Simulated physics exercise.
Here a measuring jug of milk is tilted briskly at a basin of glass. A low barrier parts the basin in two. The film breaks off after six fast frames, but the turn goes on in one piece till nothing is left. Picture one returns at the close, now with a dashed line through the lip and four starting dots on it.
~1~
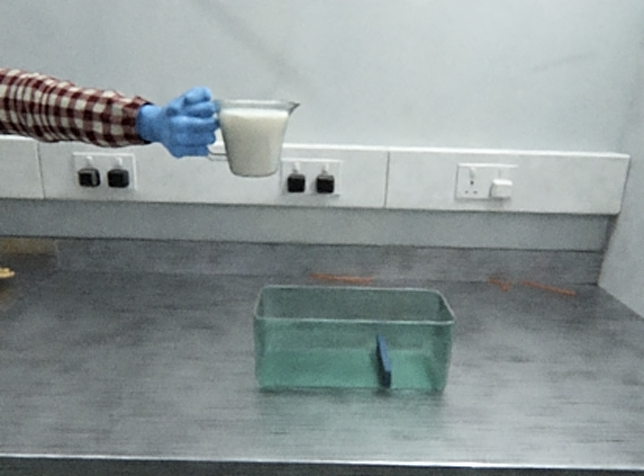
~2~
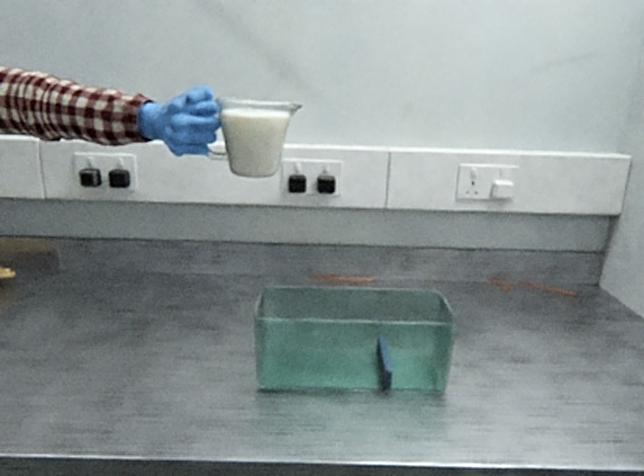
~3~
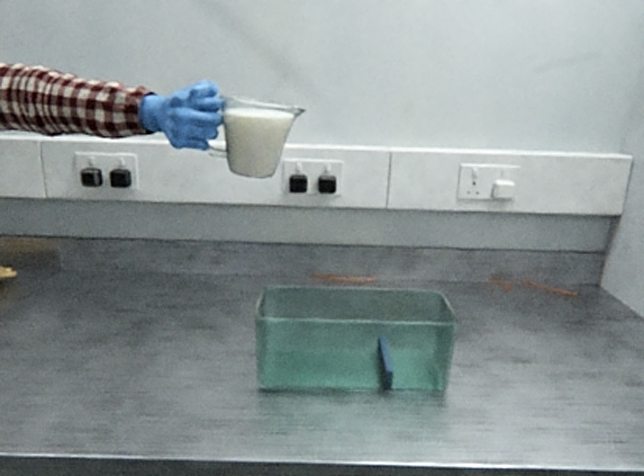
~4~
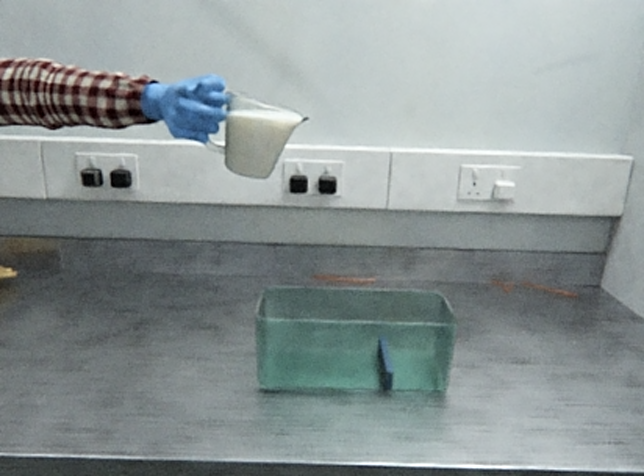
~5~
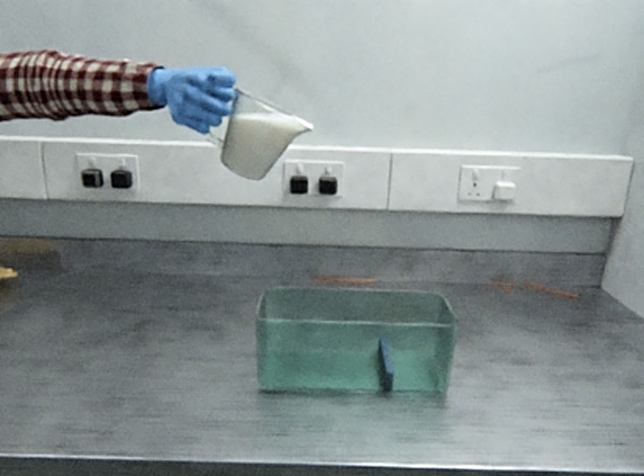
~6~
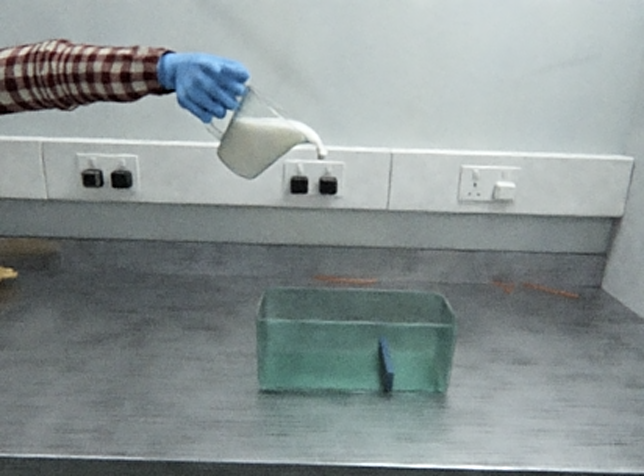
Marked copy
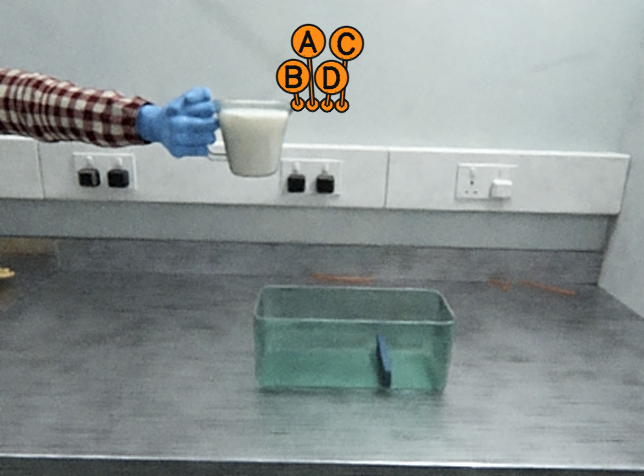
In this clip, a blue-gloved hand holds a clear measuring jug of white liquid above and to the left of a glass basin with greenish contents, then tilts it rightward until a thin stream emerges over the lip.
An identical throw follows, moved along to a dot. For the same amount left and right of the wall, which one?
It is C.
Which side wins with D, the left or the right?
The left side.
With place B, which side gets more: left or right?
The left side.
On the marked copy, A at (312, 104); B at (297, 104); C at (341, 105); D at (327, 105).
Choosing A, about 84 % ends left of the wall and 9 % right of it; 7 % is lost outside.
Choosing B, about 78 % ends left of the wall and 17 % right of it; 5 % is lost outside.
Choosing C, about 53 % ends left of the wall and 43 % right of it; 4 % is lost outside.
Choosing D, about 71 % ends left of the wall and 22 % right of it; 7 % is lost outside.
